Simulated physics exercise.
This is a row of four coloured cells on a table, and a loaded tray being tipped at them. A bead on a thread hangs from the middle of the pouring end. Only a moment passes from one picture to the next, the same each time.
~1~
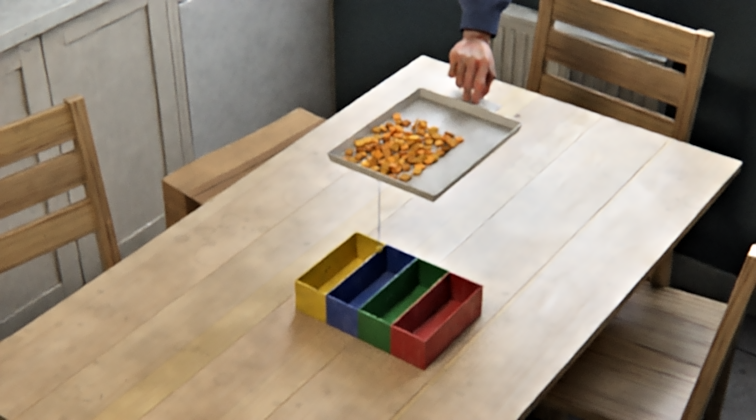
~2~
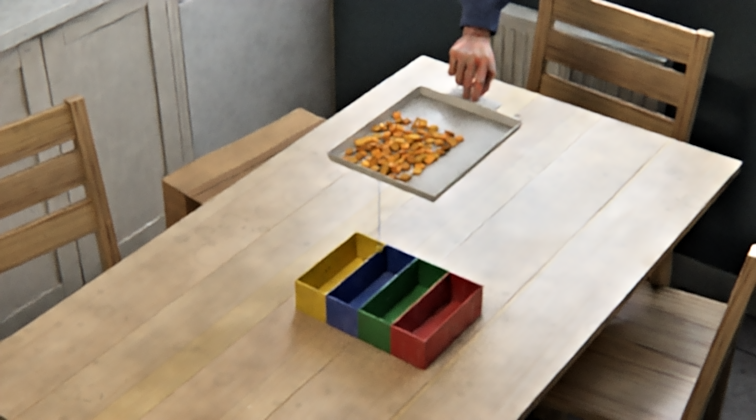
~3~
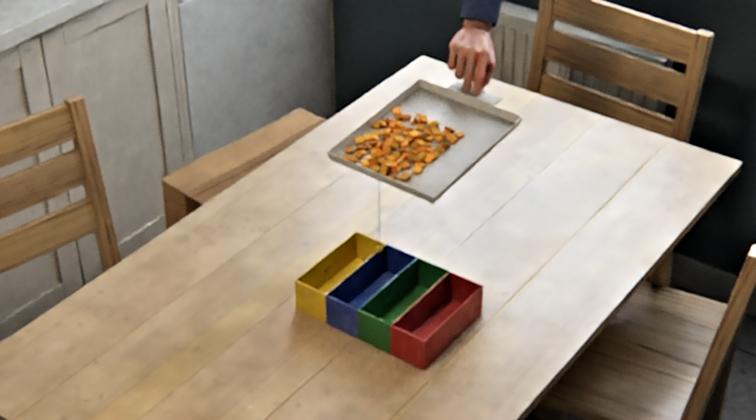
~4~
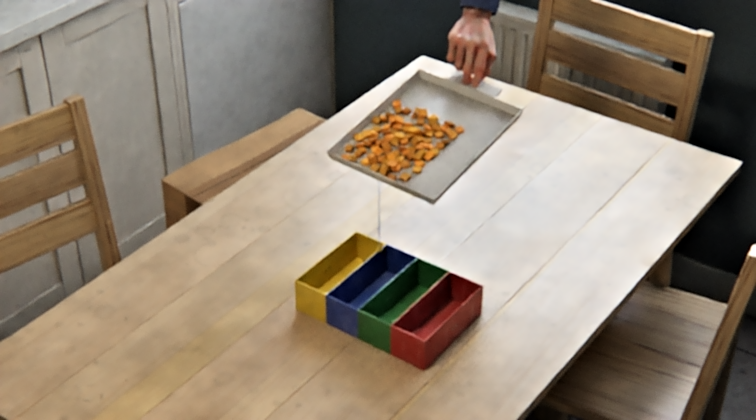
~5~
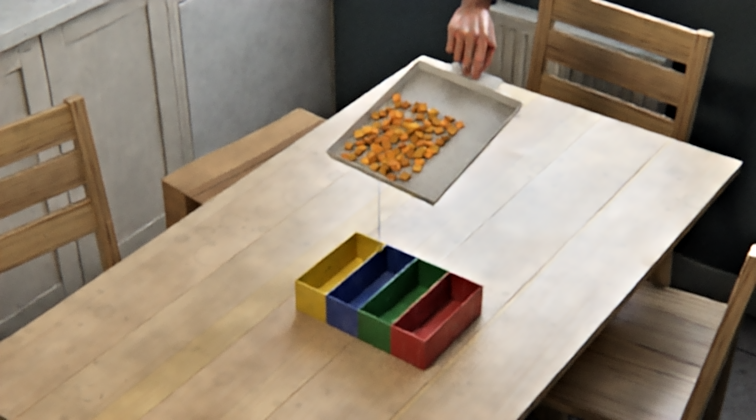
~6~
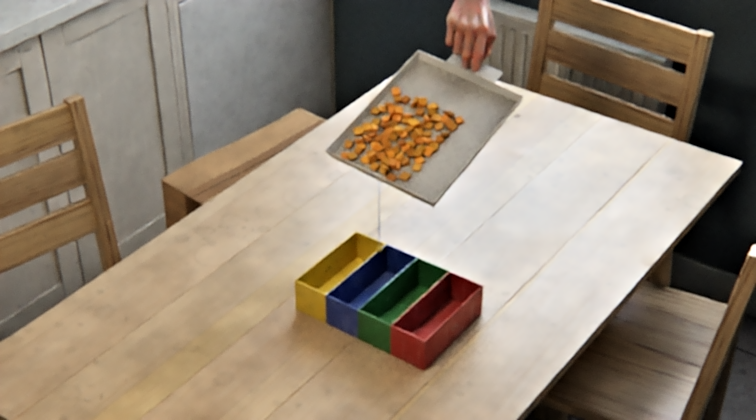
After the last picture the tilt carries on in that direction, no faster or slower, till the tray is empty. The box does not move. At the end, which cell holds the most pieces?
The green cell gets the most.
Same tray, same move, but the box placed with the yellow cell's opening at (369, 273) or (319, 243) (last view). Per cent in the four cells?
Near 100 % and 90 %.
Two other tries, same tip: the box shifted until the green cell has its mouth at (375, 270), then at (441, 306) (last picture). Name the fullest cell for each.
The first try: That red cell. The second: Blue.
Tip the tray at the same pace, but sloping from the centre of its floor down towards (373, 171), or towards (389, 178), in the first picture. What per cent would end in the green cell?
Near 0 % and 20 %.
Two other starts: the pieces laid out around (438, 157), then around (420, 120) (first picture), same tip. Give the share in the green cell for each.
About 70 and 50 per cent.
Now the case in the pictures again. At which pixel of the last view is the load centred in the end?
At about (404, 313).
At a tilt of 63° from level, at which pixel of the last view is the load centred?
Close to (397, 171).
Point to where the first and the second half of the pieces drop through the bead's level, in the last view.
At about (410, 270), then at (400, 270).
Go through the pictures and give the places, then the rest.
The first picture shows corners of the pouring end at (330, 152) and (434, 193), level; middle of the load at (404, 148), small crackers; bead on its thread at (379, 249); yellow cell at (311, 299); blue cell at (342, 314); green cell at (375, 329); red cell at (408, 345).
The second picture shows corners of the pouring end at (330, 152) and (434, 194), level; middle of the load at (404, 147).
The third picture shows corners of the pouring end at (330, 151) and (434, 195), tipped barely, lowest at the right corner; middle of the load at (404, 144).
The fourth picture shows corners of the pouring end at (330, 151) and (433, 197), tipped a little, lowest at the right corner; middle of the load at (404, 141).
The fifth picture shows corners of the pouring end at (329, 150) and (433, 199), tipped a little, lowest at the right corner; middle of the load at (403, 138).
The sixth picture shows corners of the pouring end at (329, 149) and (433, 200), tipped clearly, lowest at the right corner; middle of the load at (403, 135); yellow cell at (311, 299); blue cell at (342, 314); green cell at (375, 329); red cell at (408, 345).
Soon, tray tipped steeply; nearly all on the tray; a stray few falling or outside the box.
A while on, tray tipped past a quarter turn; about a quarter on the tray; about a quarter in the green cell; a small part in the blue cell; a small part in the red cell; a stray few in the yellow cell; about a third falling or outside the box.
Towards the end, tray tipped past a quarter turn; about two thirds in the green cell; about a quarter in the blue cell; a small part in the red cell; a small part in the yellow cell; a stray few falling or outside the box.
Finally, tray tipped past a quarter turn; about two thirds in the green cell; about a quarter in the blue cell; a small part in the red cell; a small part in the yellow cell; a stray few outside the box.
